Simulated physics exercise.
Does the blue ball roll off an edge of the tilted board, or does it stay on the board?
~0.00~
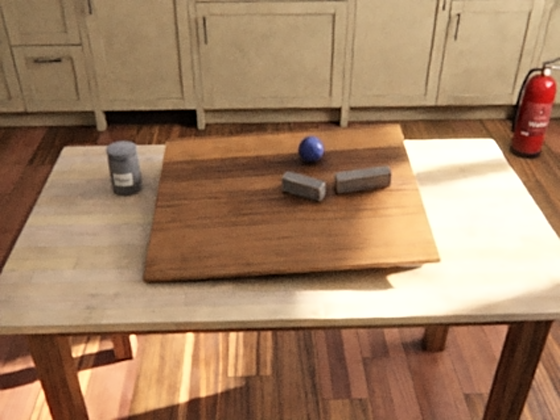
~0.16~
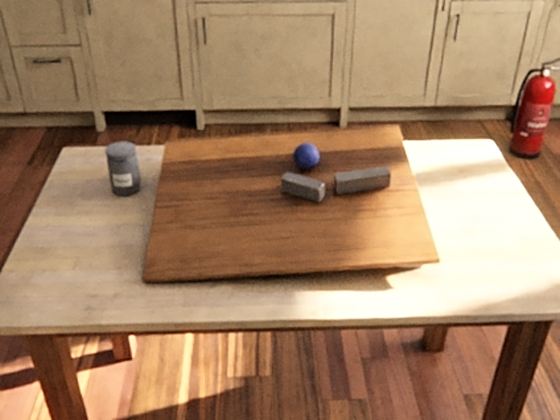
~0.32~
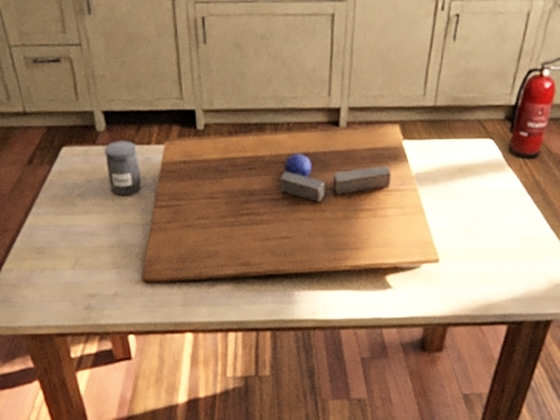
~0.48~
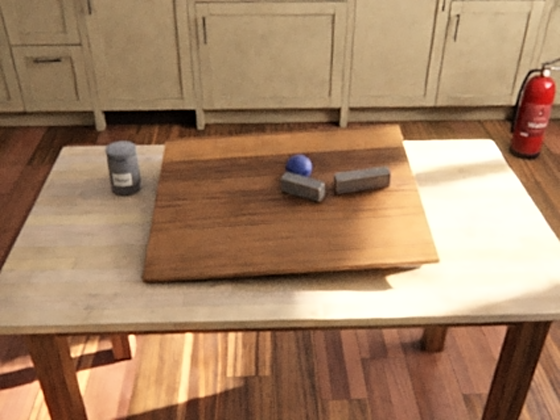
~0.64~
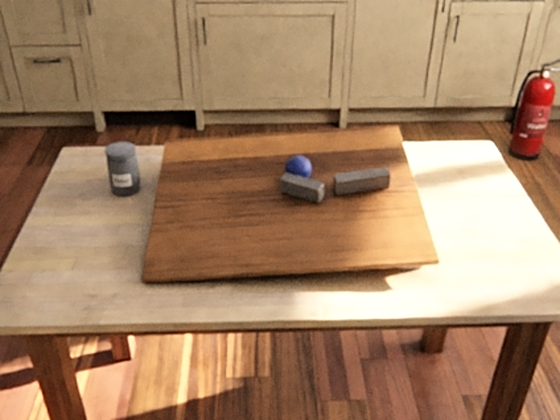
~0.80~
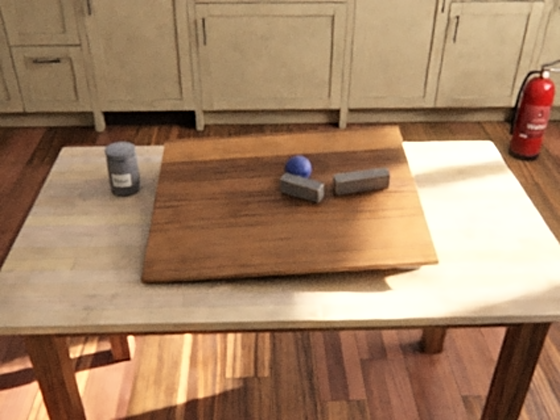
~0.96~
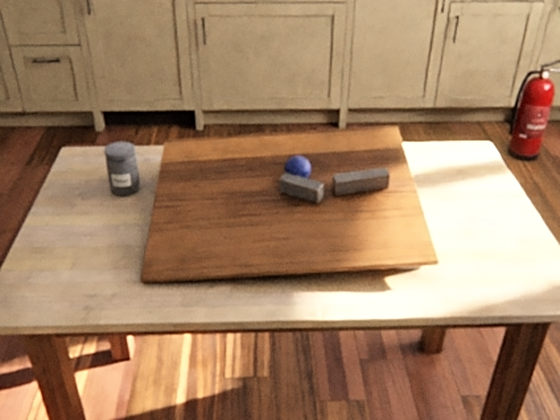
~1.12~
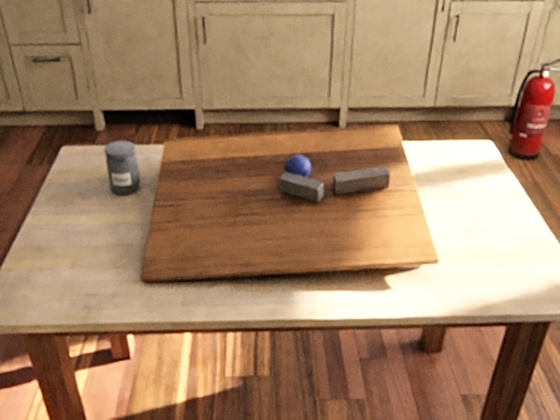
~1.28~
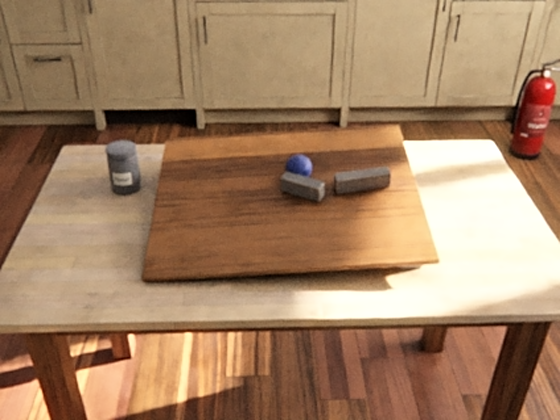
The blue ball stays on the board. It rolls only a short way before a grey block stops it, and it crosses no edge.
